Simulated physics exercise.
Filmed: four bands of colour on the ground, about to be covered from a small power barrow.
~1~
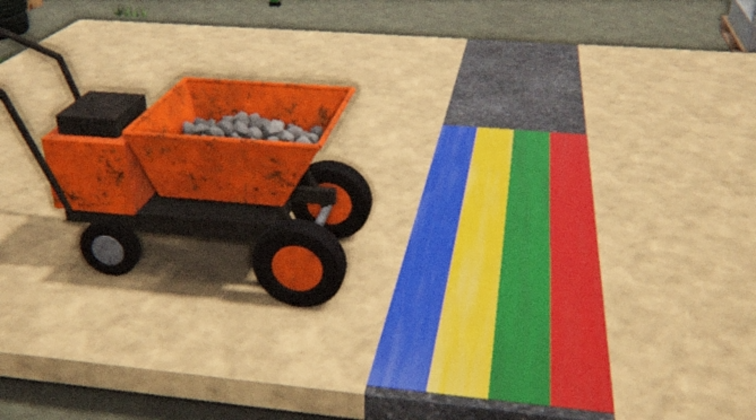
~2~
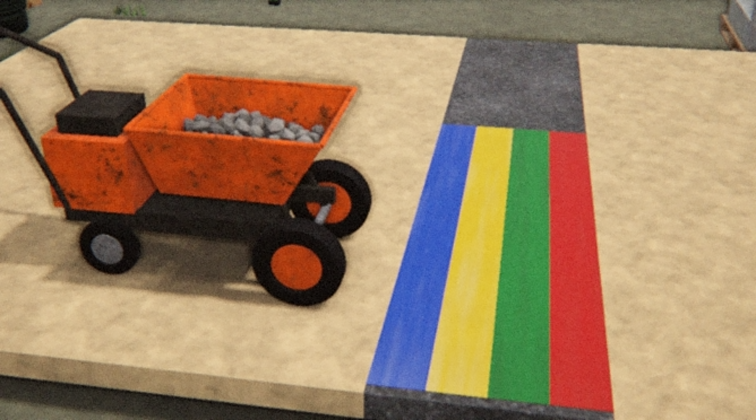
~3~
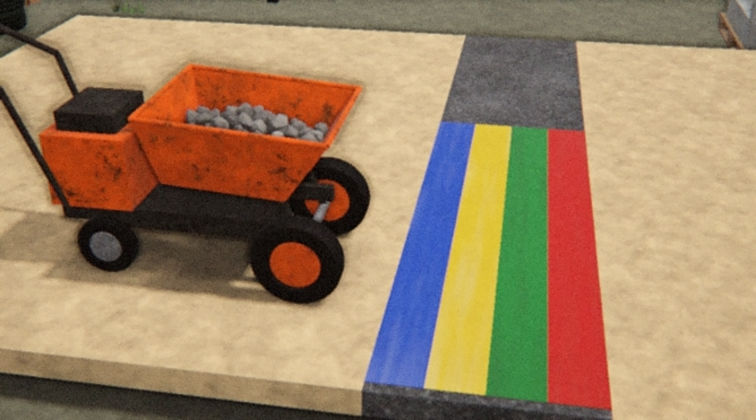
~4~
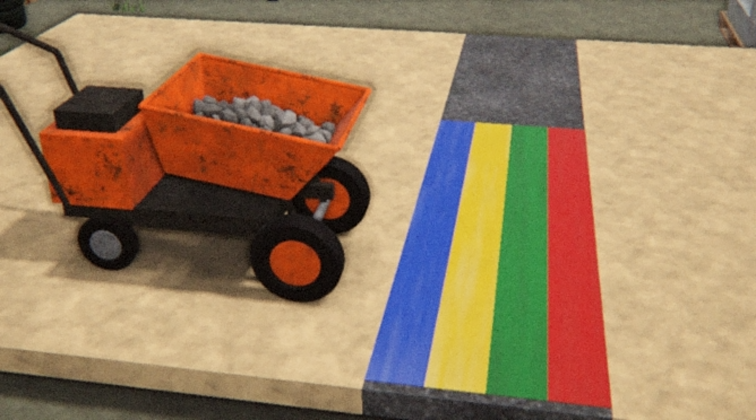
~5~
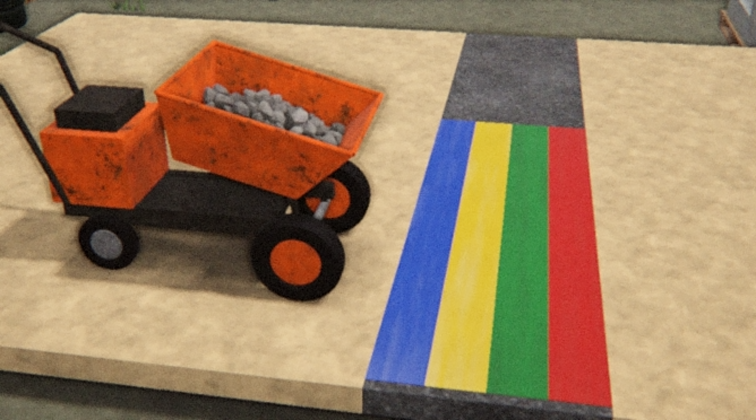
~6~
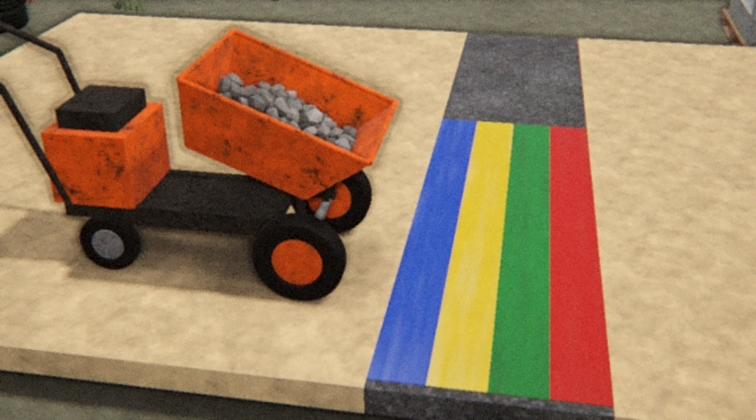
The video shows an orange power barrow loaded with grey broken stones, standing left of blue, yellow, green and red strips on the ground. Its skip starts level, then gradually tilts forward to the right while the wheels stay put.
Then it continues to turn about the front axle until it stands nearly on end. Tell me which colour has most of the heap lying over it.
Most of the heap lies over yellow.
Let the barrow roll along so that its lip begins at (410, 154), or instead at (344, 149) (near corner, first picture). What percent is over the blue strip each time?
About 0 % and about 0 %.
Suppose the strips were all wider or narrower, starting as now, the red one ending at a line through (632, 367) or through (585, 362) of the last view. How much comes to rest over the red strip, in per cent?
Shares in turn: 0 %; 10 %.
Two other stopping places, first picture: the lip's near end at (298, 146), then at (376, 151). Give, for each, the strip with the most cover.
First attempt: The strip in yellow. Second attempt: The green one.
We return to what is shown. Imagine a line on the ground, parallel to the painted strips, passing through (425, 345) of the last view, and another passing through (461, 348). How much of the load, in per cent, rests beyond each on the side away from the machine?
About 90 and 60 %.
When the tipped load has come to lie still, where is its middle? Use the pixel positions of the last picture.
It settles centred around (485, 277).
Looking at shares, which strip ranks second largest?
The answer is that green strip.
Soon, skip tipped steeply; all in the skip.
A while on, skip tipped right over; most in the skip; a stray few over the blue strip; a small part over the yellow strip; a stray few over the green strip.
Towards the end, skip tipped right over; a small part in the skip; a small part over the blue strip; about half over the yellow strip; about a quarter over the green strip; a small part over the red strip; a stray few off the paint.
Finally, skip tipped right over; a small part in the skip; a small part over the blue strip; about half over the yellow strip; about a quarter over the green strip; a small part over the red strip; a stray few off the paint.
